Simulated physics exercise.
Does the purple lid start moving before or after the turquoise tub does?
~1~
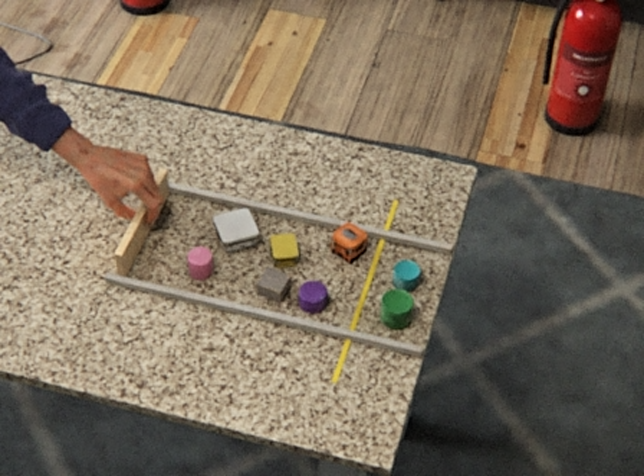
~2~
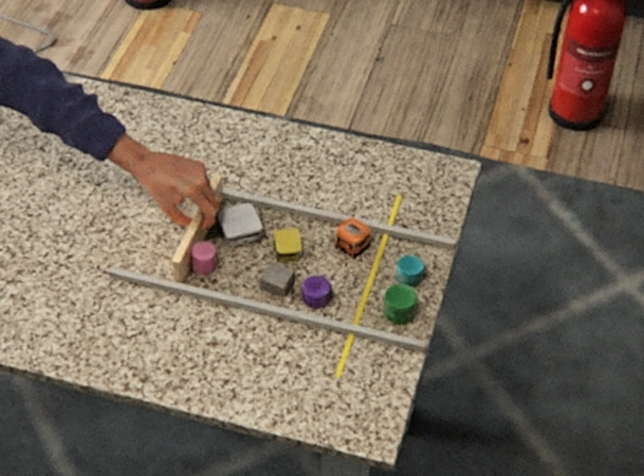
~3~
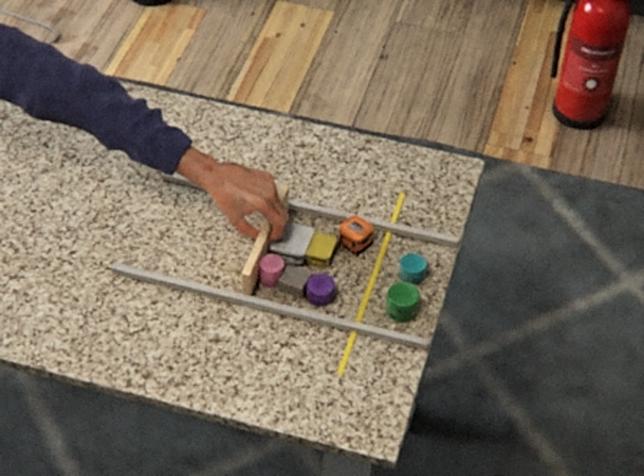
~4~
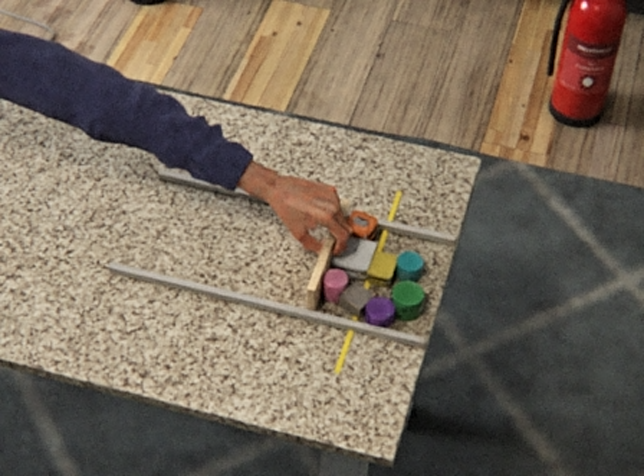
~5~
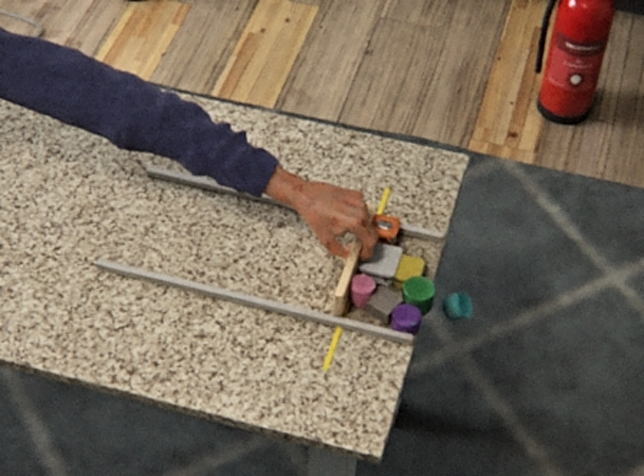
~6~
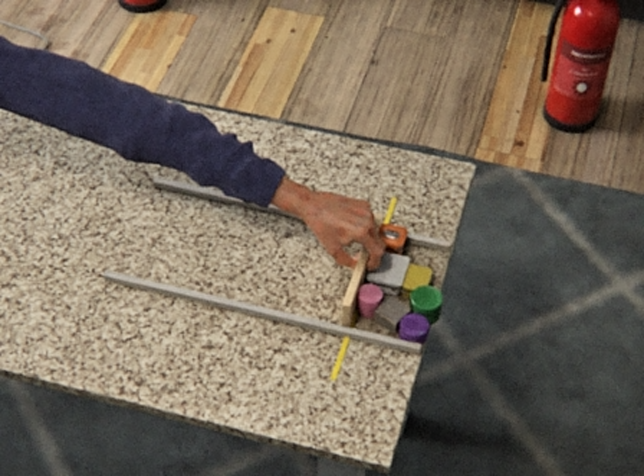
The purple lid starts moving before the turquoise tub. It is pushed to the right while the turquoise tub still sits in its place near the edge.
